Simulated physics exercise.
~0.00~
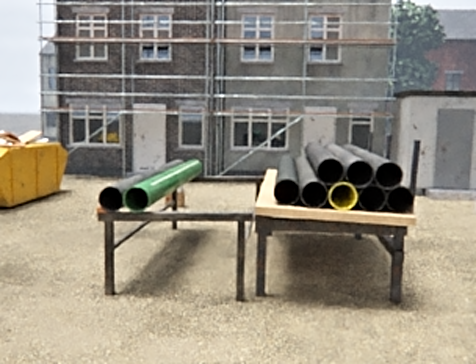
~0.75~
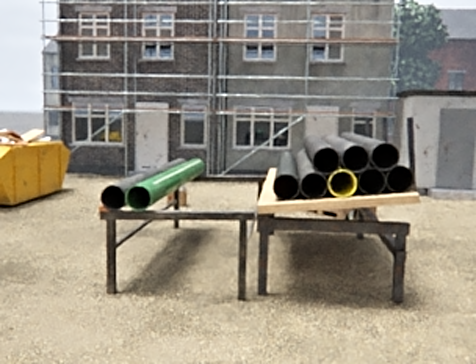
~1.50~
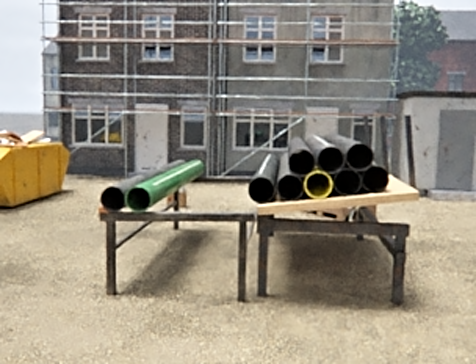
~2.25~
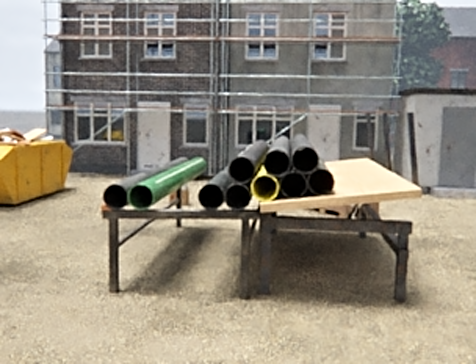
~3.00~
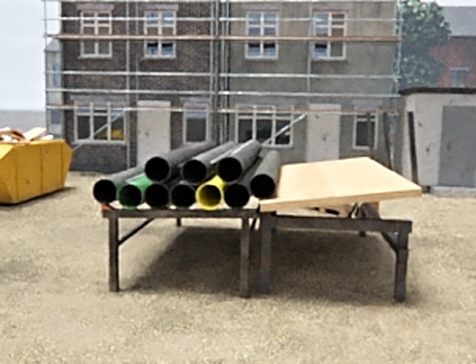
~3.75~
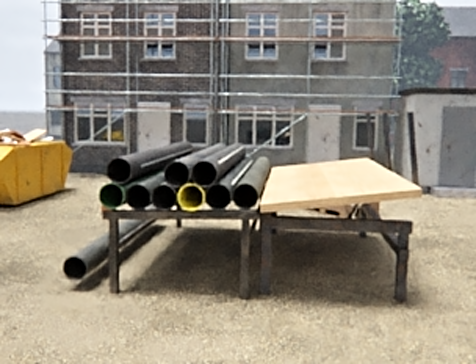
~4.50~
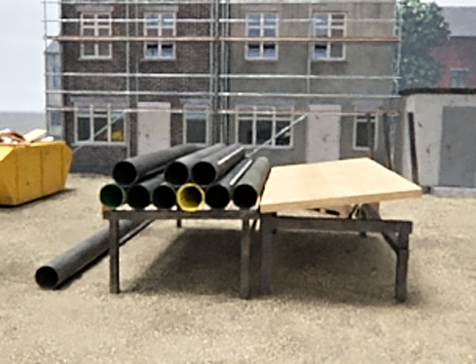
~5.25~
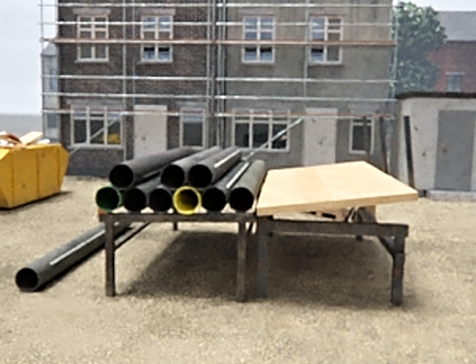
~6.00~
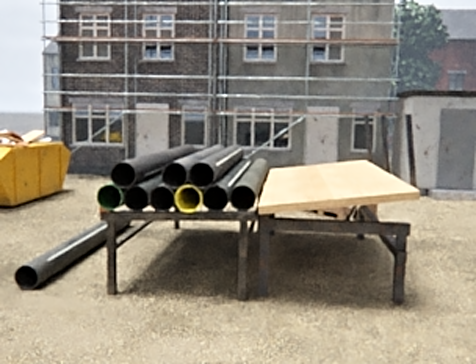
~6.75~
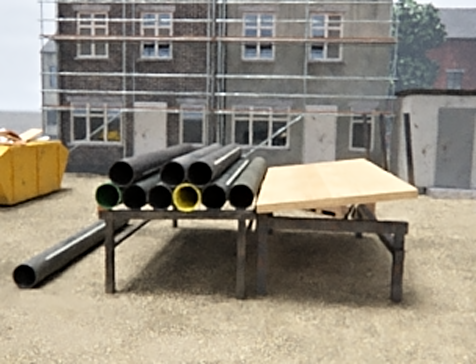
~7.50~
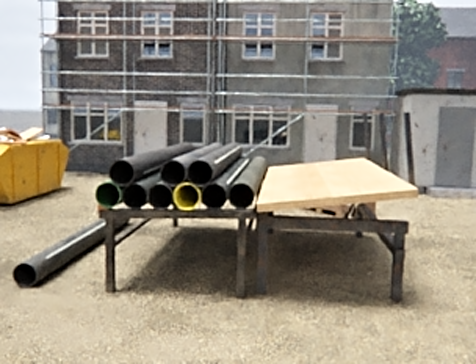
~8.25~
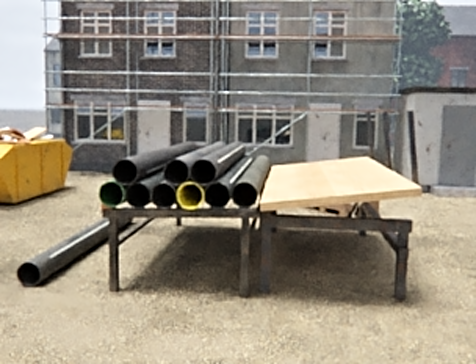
A wooden deck holding a stack of black pipes tips to the left, and the pipes, one marked yellow, roll onto the neighbouring rack against the green one; one black pipe drops to the ground at the left, while yellow and green stay on the rack.
